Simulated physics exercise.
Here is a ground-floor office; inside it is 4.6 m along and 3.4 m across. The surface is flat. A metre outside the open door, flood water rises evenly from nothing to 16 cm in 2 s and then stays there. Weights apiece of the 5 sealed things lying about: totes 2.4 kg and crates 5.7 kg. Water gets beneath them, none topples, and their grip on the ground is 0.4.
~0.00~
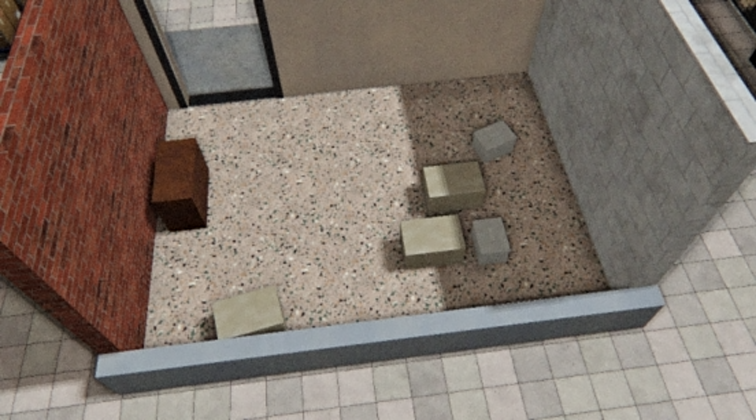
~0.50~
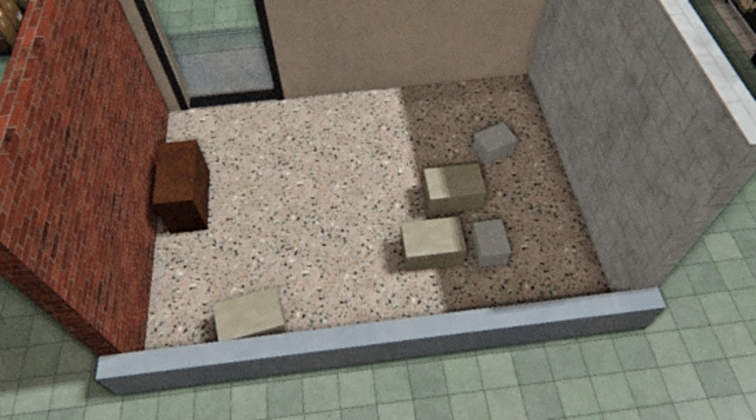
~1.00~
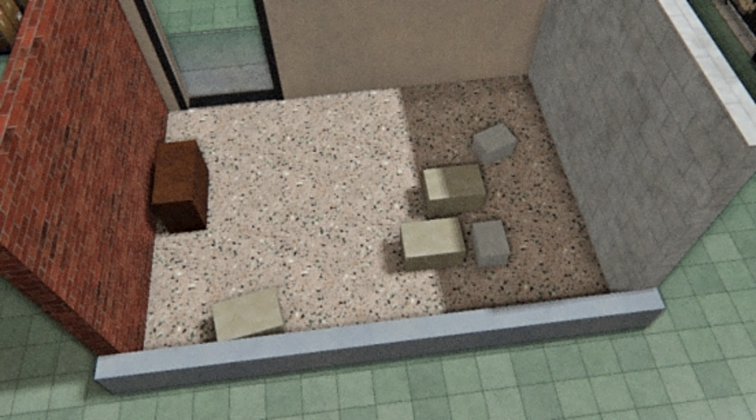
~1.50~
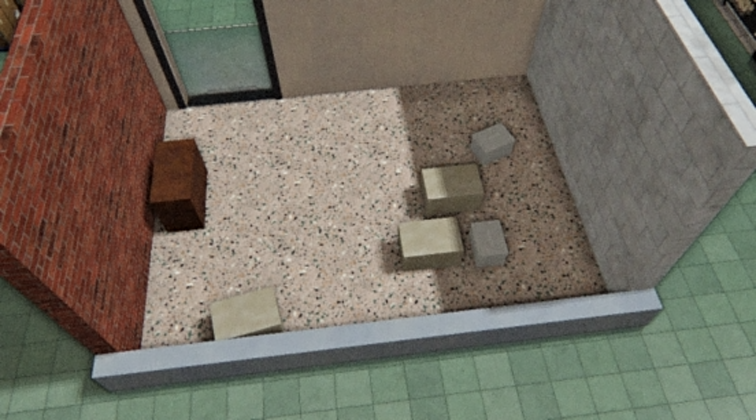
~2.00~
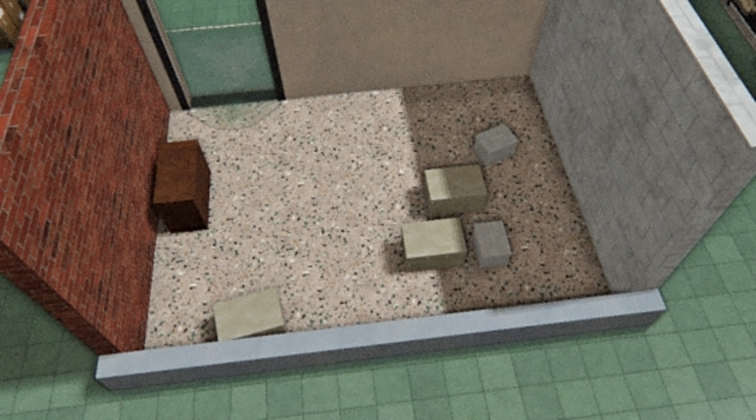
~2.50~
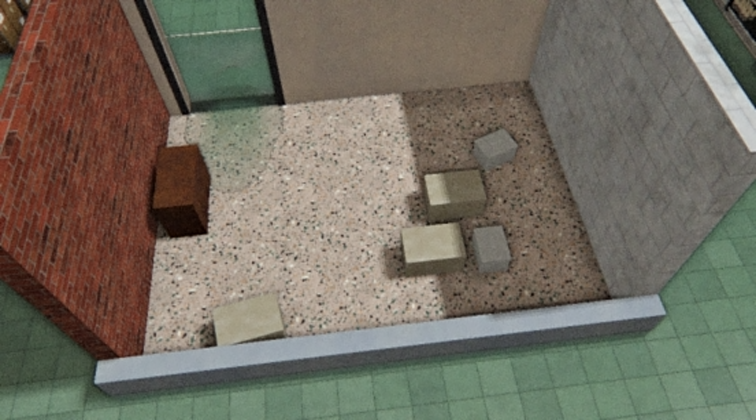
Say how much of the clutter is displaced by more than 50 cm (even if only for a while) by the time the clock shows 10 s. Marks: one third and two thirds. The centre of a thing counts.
It is from one to two thirds.
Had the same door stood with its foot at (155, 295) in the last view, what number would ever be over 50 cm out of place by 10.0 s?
In that case 5 of them.
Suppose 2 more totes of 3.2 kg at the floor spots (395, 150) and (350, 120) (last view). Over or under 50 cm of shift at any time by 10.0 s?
In turn: Under, under.
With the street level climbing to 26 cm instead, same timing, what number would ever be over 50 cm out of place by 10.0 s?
Then 5.
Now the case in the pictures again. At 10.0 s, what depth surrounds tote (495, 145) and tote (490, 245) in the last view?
About 3 and 4 cm.
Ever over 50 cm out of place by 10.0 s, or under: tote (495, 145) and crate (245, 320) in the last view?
In turn: Under, short of it.
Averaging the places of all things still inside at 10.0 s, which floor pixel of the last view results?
At about (468, 198).
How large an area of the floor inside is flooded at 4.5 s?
Some 8.0 m2.
After 3.5 s 0 of 5 are over 50 cm from their spots; 0 afloat.
After 4.5 s 0 of 5 are over 50 cm from their spots; 0 afloat.
After 7.0 s 0 of 5 are over 50 cm from their spots; 2 afloat.
After 10.0 s 2 of 5 are over 50 cm from their spots, and 2 have been at some point; 5 afloat.
